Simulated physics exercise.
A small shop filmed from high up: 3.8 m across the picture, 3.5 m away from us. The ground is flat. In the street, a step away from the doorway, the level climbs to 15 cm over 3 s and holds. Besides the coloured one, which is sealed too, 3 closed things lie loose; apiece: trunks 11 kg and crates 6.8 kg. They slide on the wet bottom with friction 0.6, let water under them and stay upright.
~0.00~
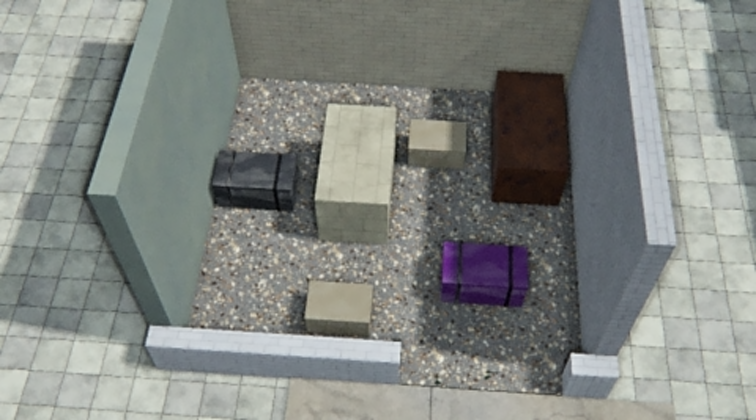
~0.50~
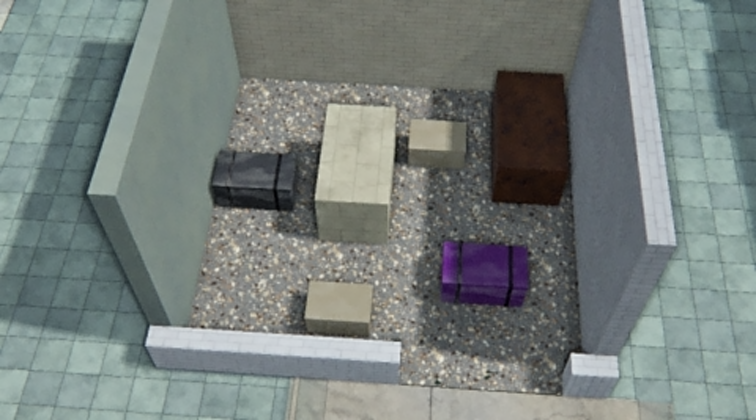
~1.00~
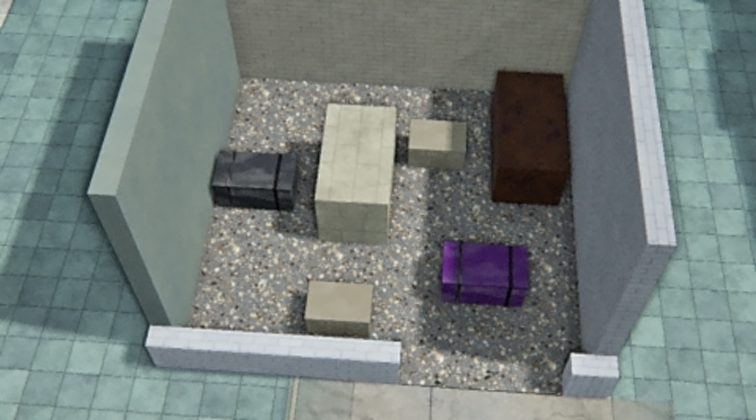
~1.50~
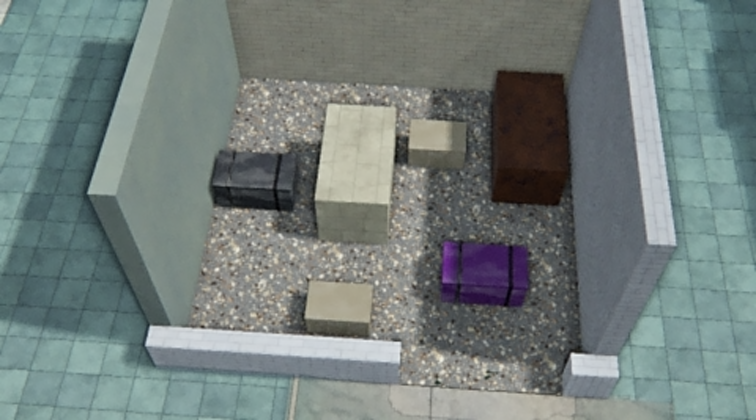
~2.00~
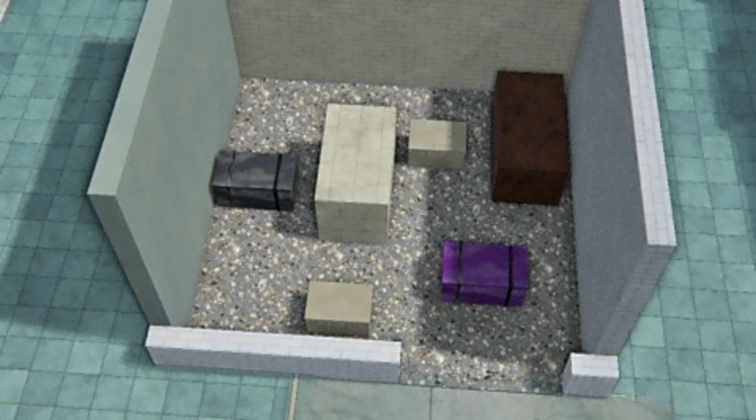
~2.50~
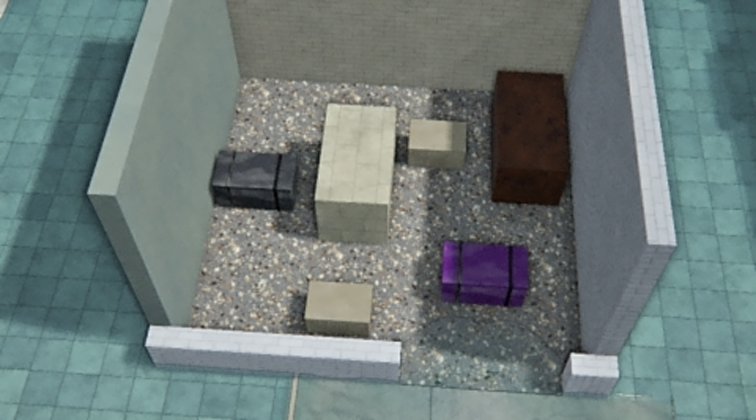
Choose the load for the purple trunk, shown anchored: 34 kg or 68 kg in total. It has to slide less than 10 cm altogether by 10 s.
I expect that only the higher weight holds it.
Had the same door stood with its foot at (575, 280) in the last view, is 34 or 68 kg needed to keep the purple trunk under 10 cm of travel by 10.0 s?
In that case the smaller load will do.
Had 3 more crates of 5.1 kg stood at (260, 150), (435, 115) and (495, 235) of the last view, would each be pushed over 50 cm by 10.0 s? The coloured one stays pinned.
In that order: More, under, less.
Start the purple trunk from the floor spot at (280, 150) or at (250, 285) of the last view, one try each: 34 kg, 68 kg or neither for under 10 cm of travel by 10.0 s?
In that order: The smaller is enough; the smaller is enough.
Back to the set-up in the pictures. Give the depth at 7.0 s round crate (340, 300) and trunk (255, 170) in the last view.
About 6 and 3 cm.
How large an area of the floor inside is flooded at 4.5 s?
About 4.0 m2.
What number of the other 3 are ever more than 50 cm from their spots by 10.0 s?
I count 3.
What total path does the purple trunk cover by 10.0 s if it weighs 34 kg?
Some 80 cm in all.
After 3.5 s the purple trunk would be 2 cm from its start with 34 kg and 0 cm from its start with 68 kg; 5 cm of water round it then.
After 4.5 s the purple trunk would be 25 cm from its start with 34 kg and 0 cm from its start with 68 kg; 6 cm of water round it then.
After 7.0 s the purple trunk would be 36 cm from its start with 34 kg and 0 cm from its start with 68 kg; 6 cm of water round it then.
After 10.0 s the purple trunk would be 79 cm from its start with 34 kg and 0 cm from its start with 68 kg; 8 cm of water round it then.
